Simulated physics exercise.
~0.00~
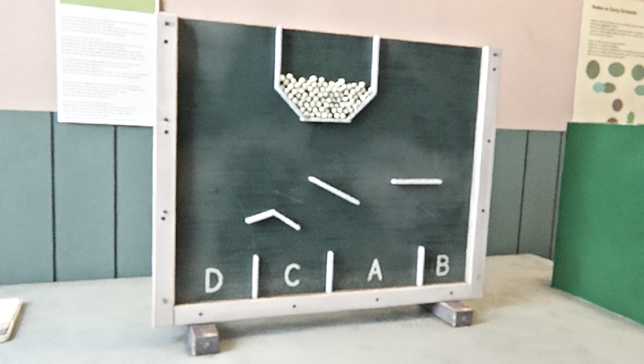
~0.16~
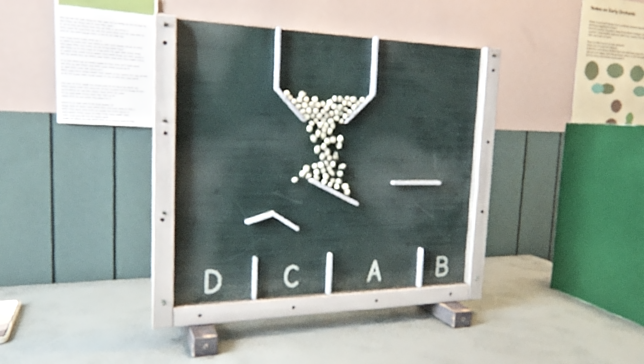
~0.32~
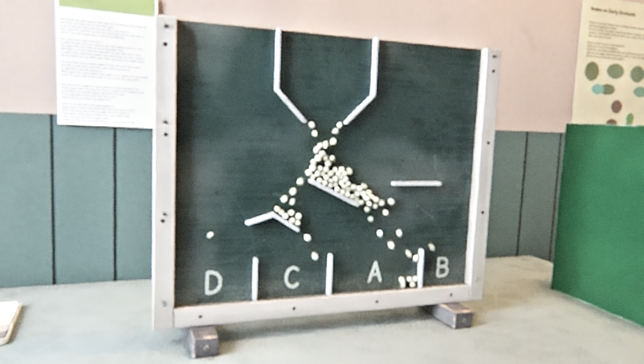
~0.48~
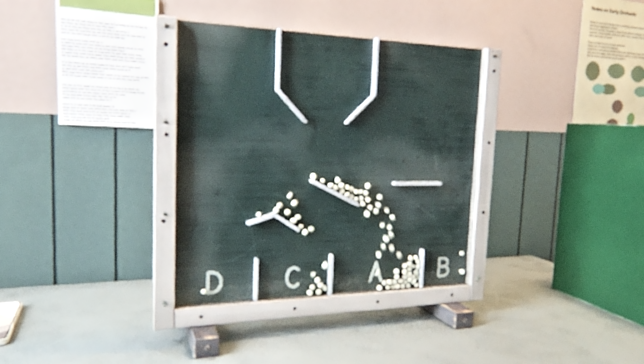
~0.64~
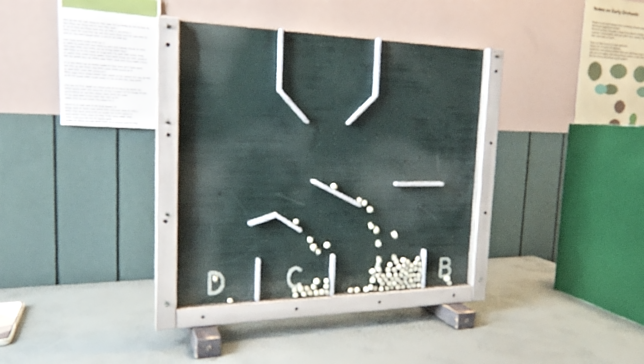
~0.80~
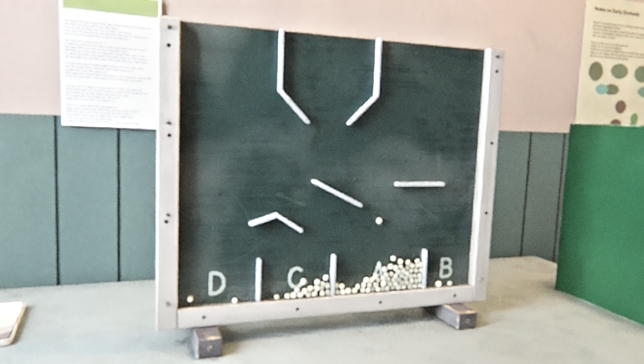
On a pale tabletop against a pink and grey-green wall, seen from the front at a slight angle, stands a dark-backed box in a light frame. A white hopper at the top holds small whitish pellets above three ledges and four bins lettered D, C, A and B. The pellets pour out and heap on the middle ledge, then spill off both ends, some onto the bent left ledge. Most tumble into A while fewer drop into C. The ledges gradually clear, leaving A fullest, a smaller layer in C, and only a few strays in D and B, with one pellet still in the air.
